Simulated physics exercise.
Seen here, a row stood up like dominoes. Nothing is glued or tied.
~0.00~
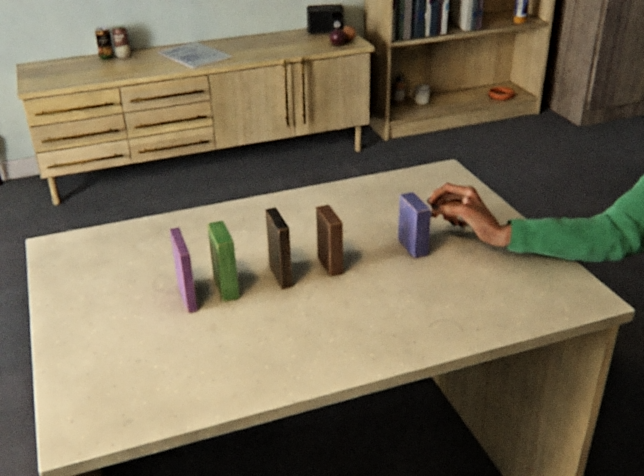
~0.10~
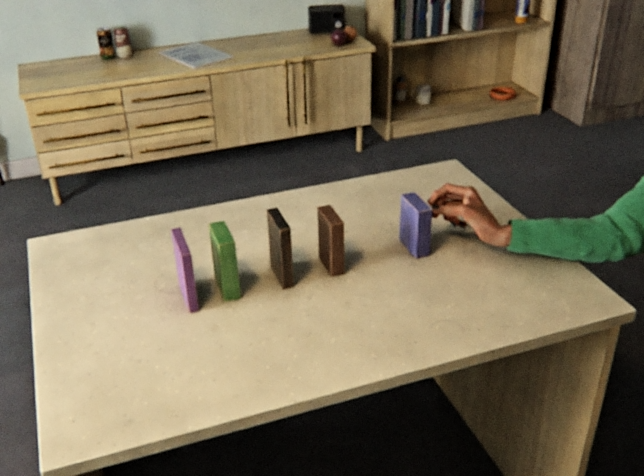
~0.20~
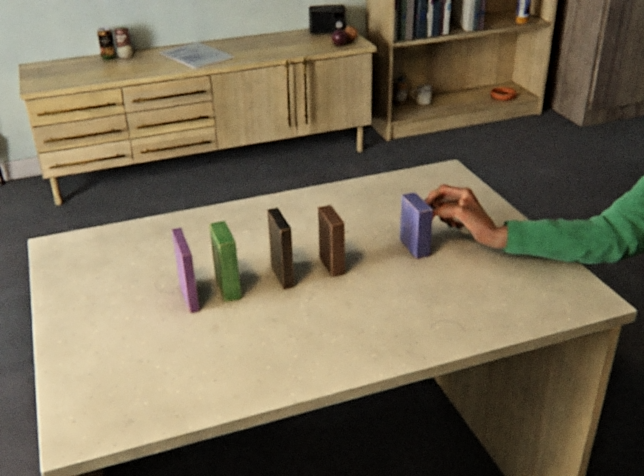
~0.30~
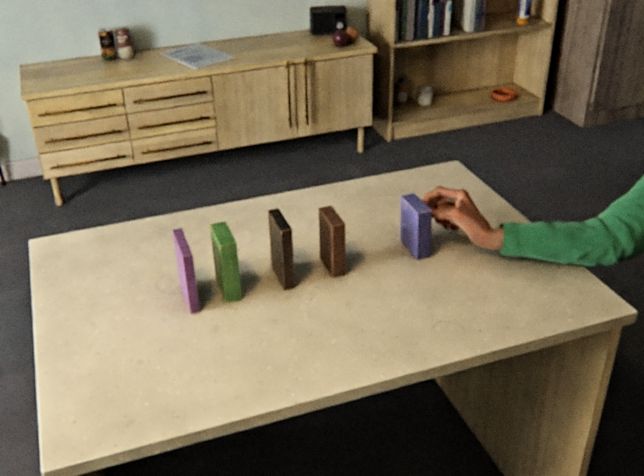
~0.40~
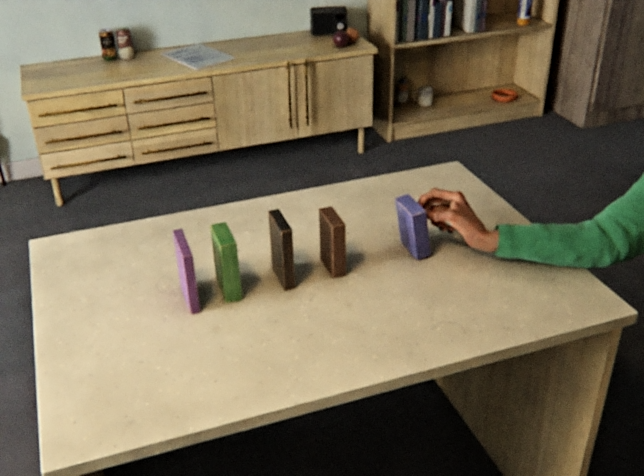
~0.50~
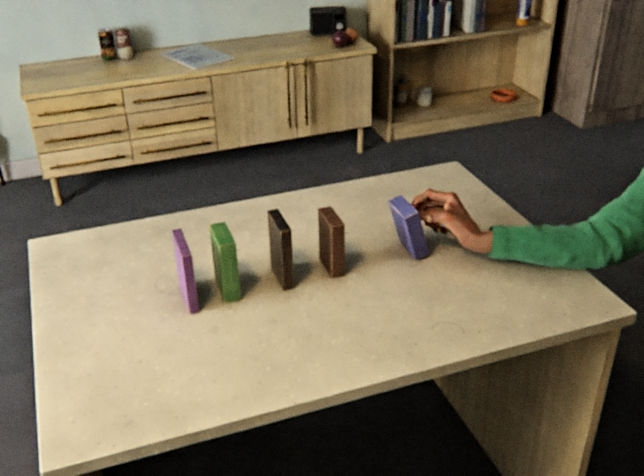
In a room with a grey floor, seen from slightly above by a camera that stays practically still, a pale wooden table stands before a low cabinet and a bookshelf. Five upright blocks form a spaced row across it, pink-purple, green, black, brown and blue from left to right, with a green-sleeved arm at the right. The hand's fingers push the blue block's top, tilting it slightly leftward, while the others stay upright.
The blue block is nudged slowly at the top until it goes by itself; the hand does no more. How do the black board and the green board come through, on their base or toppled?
The black board keeps standing; the green board keeps standing.
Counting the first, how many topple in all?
In all, 1.
After 0.70 s, blue block 45° over.
After 0.80 s, blue block 90° over.
After 0.90 s, black board resting near (281, 250); green board resting near (225, 262).
In the end (1.6 s), all 3 unmoved. At the end, from the last picture's camera, black board near (281, 250), green board near (225, 262).
